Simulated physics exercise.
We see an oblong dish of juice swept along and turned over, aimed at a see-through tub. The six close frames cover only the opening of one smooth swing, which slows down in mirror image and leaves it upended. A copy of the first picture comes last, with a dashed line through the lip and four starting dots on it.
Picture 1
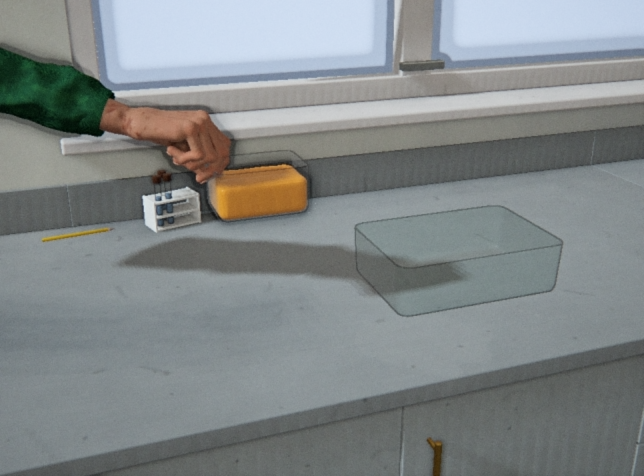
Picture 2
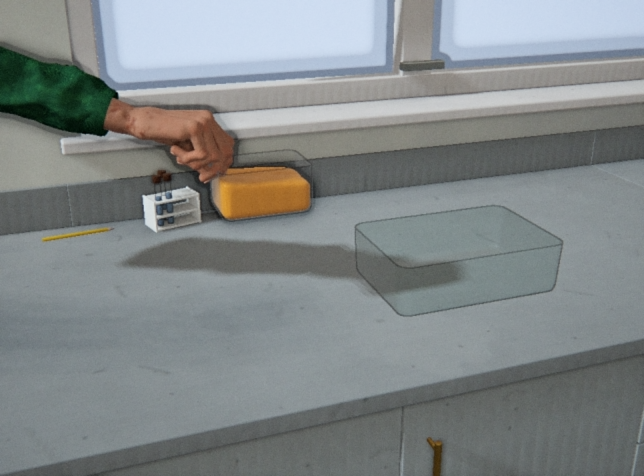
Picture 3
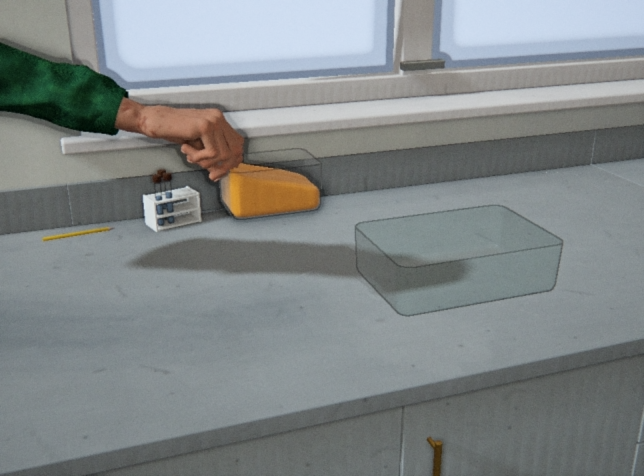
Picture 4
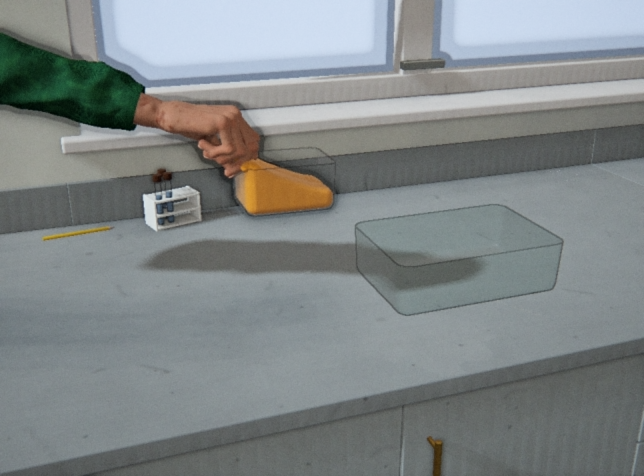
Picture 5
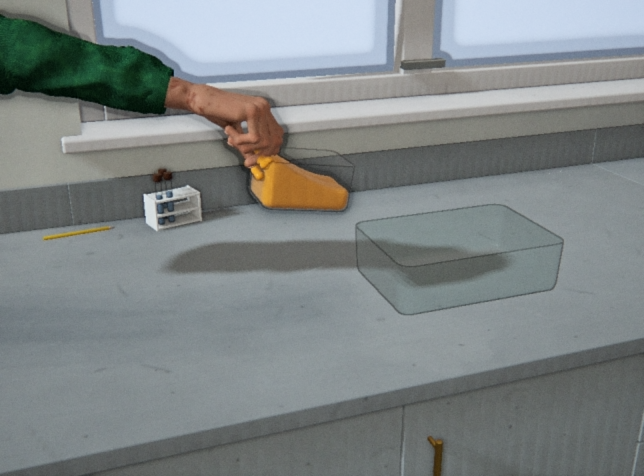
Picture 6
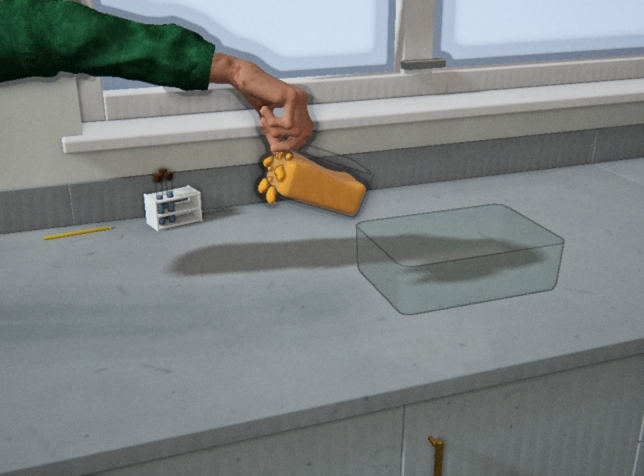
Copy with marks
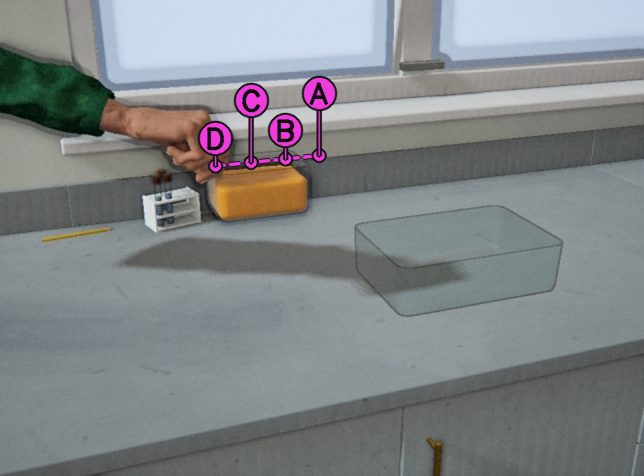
A hand in a green sleeve carried a clear dish of orange juice rightward along a gray counter, tilting it as the juice surged up and slopped over the left rim, near a see-through tub.
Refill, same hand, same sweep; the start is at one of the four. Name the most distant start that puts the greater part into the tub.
Take C.
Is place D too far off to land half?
Yes.
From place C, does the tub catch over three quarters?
No, it does not.
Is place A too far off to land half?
No, not at all.
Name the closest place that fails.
D.
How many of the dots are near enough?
Three of them.
On the marked copy, A at (319, 155); B at (285, 158); C at (251, 162); D at (215, 166).
For place A, about 82 % lands in the tub, 4 % falls short and 14 % goes beside or beyond.
For place B, about 76 % lands in the tub, 14 % falls short and 10 % goes beside or beyond.
For place C, about 63 % lands in the tub, 30 % falls short and 7 % goes beside or beyond.
For place D, about 39 % lands in the tub, 57 % falls short and 4 % goes beside or beyond.
